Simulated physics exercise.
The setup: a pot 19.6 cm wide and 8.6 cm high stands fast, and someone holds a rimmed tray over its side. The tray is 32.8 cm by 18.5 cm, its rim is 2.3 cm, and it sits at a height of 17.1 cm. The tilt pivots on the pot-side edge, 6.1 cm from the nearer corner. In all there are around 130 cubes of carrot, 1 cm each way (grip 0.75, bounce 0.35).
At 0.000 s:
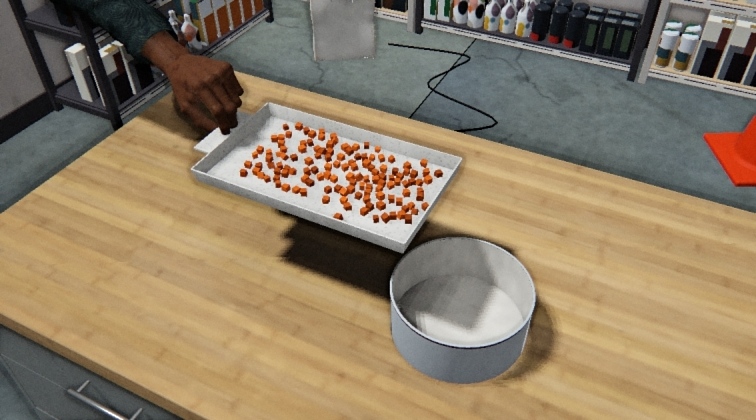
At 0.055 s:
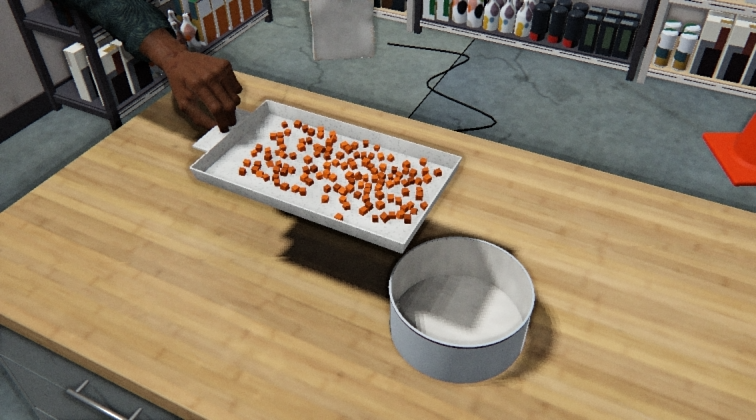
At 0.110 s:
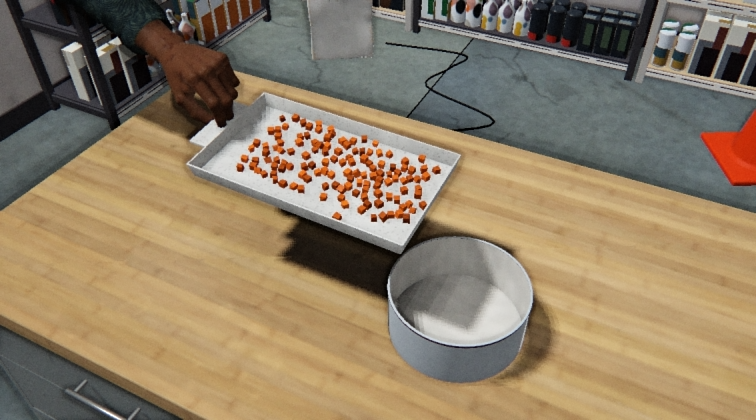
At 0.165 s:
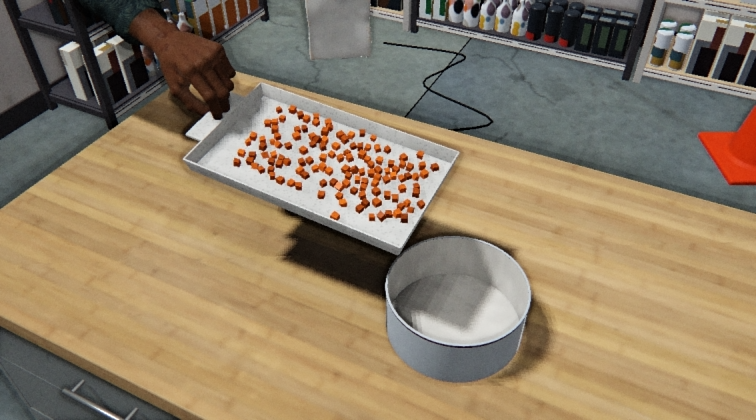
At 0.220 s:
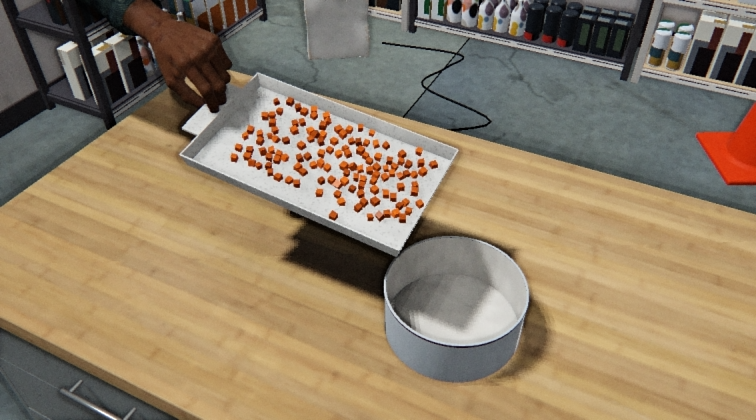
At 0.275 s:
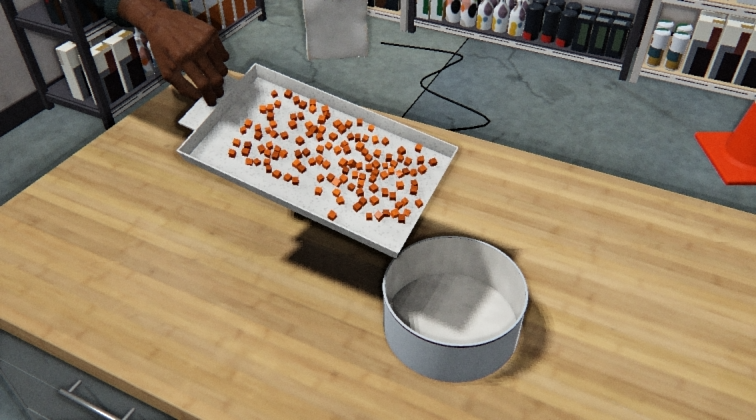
On a wooden counter, a hand gradually tilting a rimmed tray of small orange cubes toward a round, empty pot.
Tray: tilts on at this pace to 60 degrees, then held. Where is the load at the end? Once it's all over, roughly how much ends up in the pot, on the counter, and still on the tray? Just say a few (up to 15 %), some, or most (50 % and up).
Pot: A few, counter: Some, left on the tray: Most.
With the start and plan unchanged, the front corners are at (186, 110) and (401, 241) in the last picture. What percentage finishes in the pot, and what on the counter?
Split: Pot = 30, counter = 10.
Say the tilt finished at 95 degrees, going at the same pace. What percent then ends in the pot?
Near 40 %, then.
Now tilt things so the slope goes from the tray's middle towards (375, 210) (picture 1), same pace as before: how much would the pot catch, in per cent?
About 35 per cent.
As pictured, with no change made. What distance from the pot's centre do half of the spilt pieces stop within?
16 cm.
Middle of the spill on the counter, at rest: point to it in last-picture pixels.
Around (385, 385).
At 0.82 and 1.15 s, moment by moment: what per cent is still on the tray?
In turn: 100, 70.
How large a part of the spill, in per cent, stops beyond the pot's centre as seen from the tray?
About 30 %.
After 0.60 s, tilt 37 degrees; the tray holds 100 %, the pot 0 %.
After 0.82 s, tilt 52 degrees; the tray holds 100 %, the pot 0 %.
Then, at 1.15 s, tilt 60 degrees; the tray holds 70 %, the pot 5 %.
By 2.3 s all is still; pot 5 %, counter 25 %, tray 70 %.
